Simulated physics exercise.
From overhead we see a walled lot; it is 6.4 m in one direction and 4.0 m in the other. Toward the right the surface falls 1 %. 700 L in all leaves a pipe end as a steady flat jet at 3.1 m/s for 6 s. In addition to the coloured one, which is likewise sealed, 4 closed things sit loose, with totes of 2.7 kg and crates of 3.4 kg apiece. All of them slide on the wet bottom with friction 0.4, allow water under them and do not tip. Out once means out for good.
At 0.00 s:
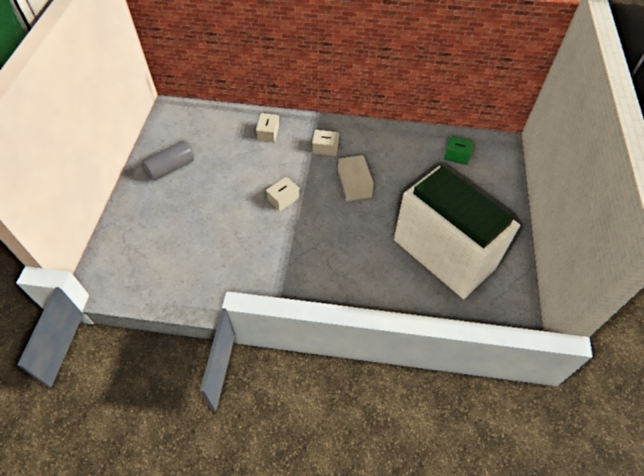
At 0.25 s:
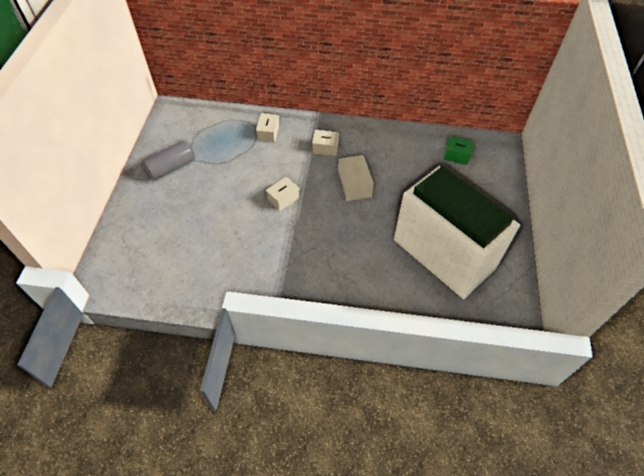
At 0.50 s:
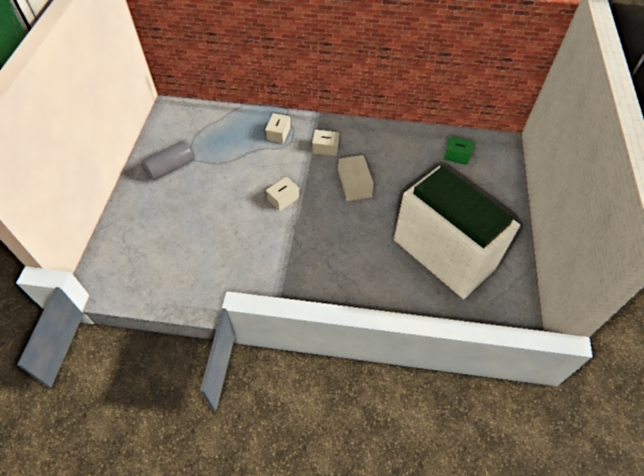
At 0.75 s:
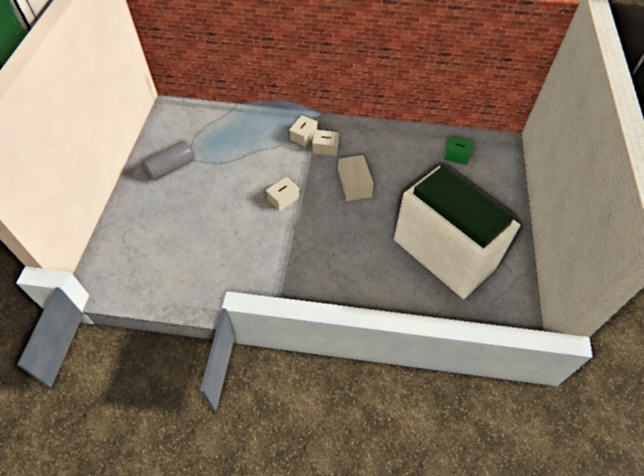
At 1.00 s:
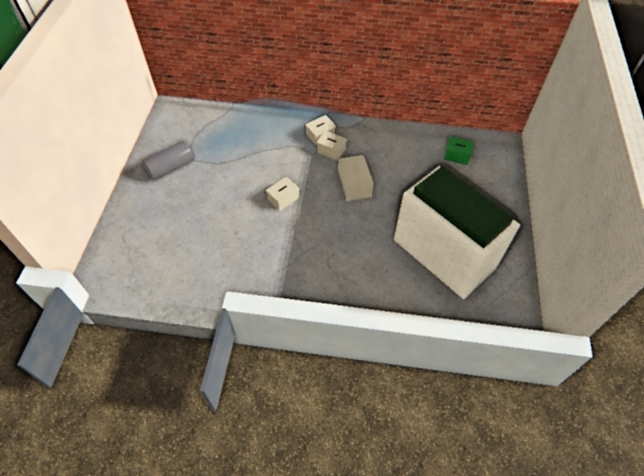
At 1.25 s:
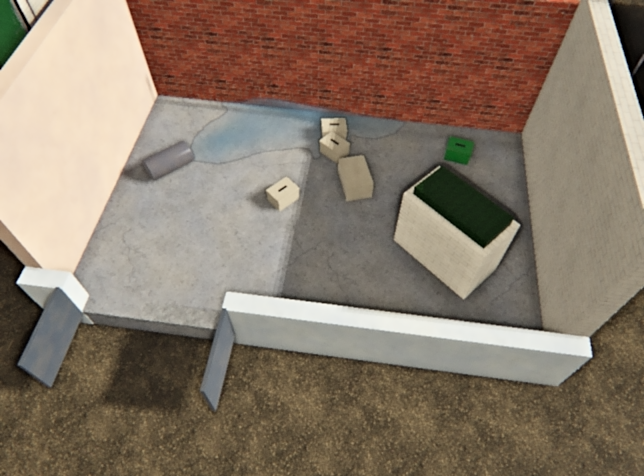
At the start, a grey cylinder, several small pale boxes, a green box and a large green-topped block sit dry inside a walled lot. Water spreads from the cylinder along the brick wall, and one pale box slides right until it meets another, which shifts slightly while the green box stays put.
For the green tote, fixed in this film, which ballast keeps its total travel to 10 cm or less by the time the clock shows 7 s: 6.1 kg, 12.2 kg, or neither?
Going by the flood, it slips with both.
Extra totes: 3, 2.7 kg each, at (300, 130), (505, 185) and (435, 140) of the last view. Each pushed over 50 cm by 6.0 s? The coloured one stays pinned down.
In turn: More, more, over.
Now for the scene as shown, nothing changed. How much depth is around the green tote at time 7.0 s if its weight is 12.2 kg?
11 cm, roughly.
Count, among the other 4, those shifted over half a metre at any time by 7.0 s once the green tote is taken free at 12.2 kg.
1 of them.
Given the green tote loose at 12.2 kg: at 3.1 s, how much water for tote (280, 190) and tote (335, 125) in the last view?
First roughly 0 cm, second roughly 2 cm.
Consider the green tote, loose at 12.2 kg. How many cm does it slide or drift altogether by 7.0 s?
Roughly 200 centimetres altogether.
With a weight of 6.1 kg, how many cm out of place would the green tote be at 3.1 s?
Shift: Roughly 80 cm.
After 1.8 s the green tote would be 0 cm from its start with 6.1 kg and 0 cm from its start with 12.2 kg; 1 cm of water round it then.
After 3.1 s the green tote would be 79 cm from its start with 6.1 kg and 22 cm from its start with 12.2 kg; 4 cm of water round it then.
After 4.9 s the green tote would be 194 cm from its start with 6.1 kg and 69 cm from its start with 12.2 kg; 10 cm of water round it then.
After 7.0 s the green tote would be 301 cm from its start with 6.1 kg and 190 cm from its start with 12.2 kg; 11 cm of water round it then.
